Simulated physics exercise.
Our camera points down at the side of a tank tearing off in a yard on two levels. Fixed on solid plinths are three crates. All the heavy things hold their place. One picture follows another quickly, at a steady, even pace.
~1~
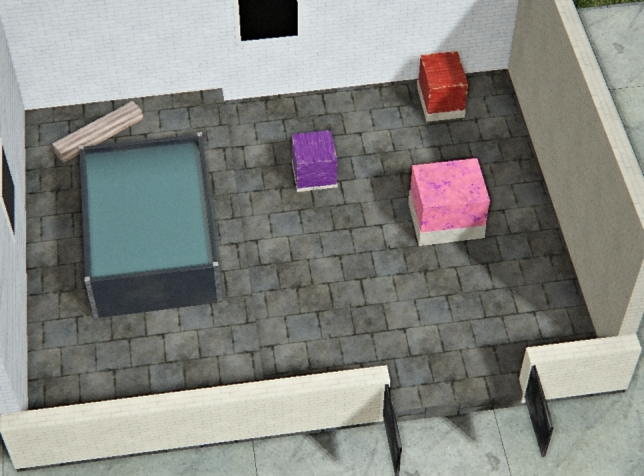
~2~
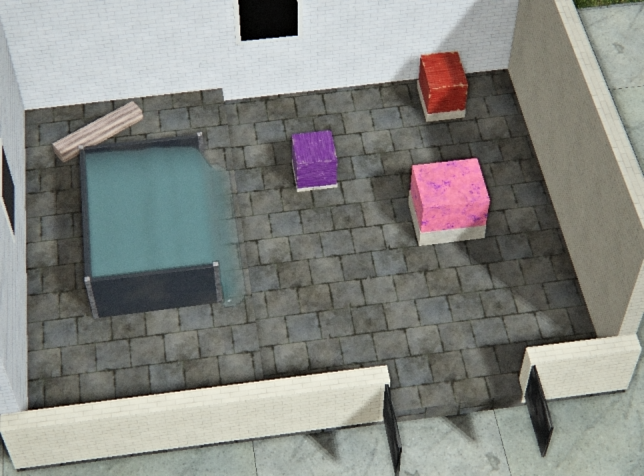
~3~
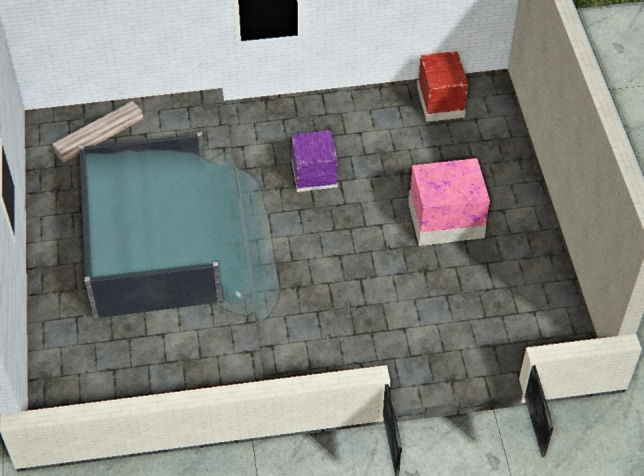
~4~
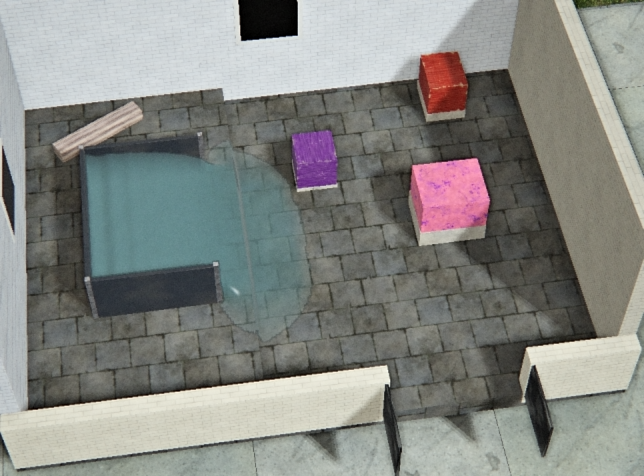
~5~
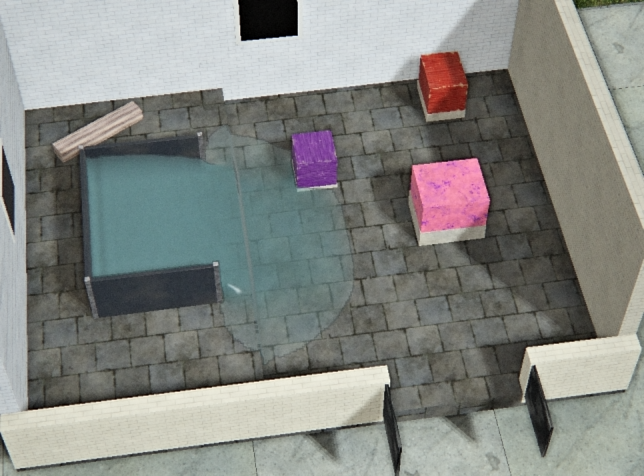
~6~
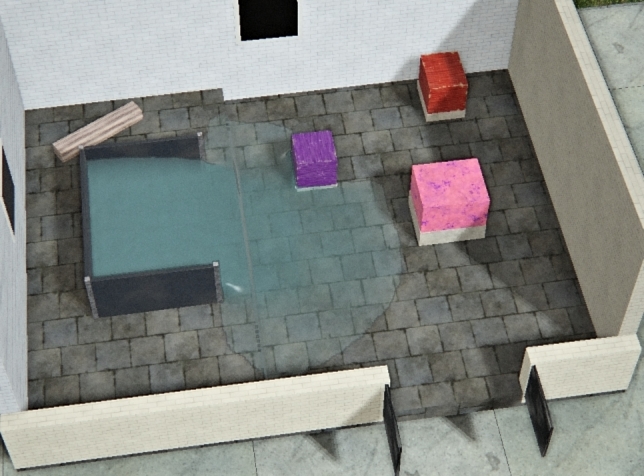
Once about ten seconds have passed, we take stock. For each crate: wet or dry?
My prediction: The red crate will be hit by the water. The purple crate will be hit by the water. The pink crate will be hit by the water.
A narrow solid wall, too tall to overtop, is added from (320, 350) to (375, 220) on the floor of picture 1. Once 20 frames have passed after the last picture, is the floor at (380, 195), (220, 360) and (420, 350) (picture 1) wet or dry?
One by one: Soaked, spared, soaked.
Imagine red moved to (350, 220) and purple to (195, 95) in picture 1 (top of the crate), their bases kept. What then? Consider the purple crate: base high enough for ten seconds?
The purple crate simply stays high and dry.
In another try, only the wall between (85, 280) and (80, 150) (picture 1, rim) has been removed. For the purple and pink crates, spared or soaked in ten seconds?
Well, the purple crate gets reached, and the pink crate is never reached as well.
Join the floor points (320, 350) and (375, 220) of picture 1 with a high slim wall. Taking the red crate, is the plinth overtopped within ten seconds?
Looking at it, the red one gets reached in the end.
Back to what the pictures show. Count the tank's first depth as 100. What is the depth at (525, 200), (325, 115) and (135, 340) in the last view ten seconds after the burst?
Readings in order: Around 6, 10 and 0 %.
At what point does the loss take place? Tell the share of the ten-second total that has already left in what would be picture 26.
Near 20 in a hundred.
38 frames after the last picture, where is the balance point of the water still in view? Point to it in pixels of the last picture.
I'd mark it close to (376, 219).
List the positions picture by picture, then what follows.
In the first frame, the tank at (147, 208) is whole and still.
In the second frame, water pours out at (208, 222) and has run to (209, 167).
In the third frame, the front is at (232, 158), out from the gap at (208, 225).
In the fourth frame, water pours out at (208, 226) and has run to (243, 157).
In the fifth frame, water pours out at (209, 227) and has run to (310, 335).
In the sixth frame, water pours out at (209, 227) and has run to (393, 284).
A moment on, water covers 45 % of the floor; the red crate not reached, the purple crate water round its plinth, the pink crate water round its plinth.
Next, water covers 60 % of the floor; the red crate water round its plinth, the purple crate water round its plinth, the pink crate water round its plinth.
Then, water covers 65 % of the floor; the red crate water round its plinth, the purple crate water round its plinth, the pink crate water round its plinth.
Later, water covers 65 % of the floor; the red crate water round its plinth, the purple crate water round its plinth, the pink crate water round its plinth.
In the end, water covers 65 % of the floor; the red crate was topped, the purple crate was topped, the pink crate was topped.
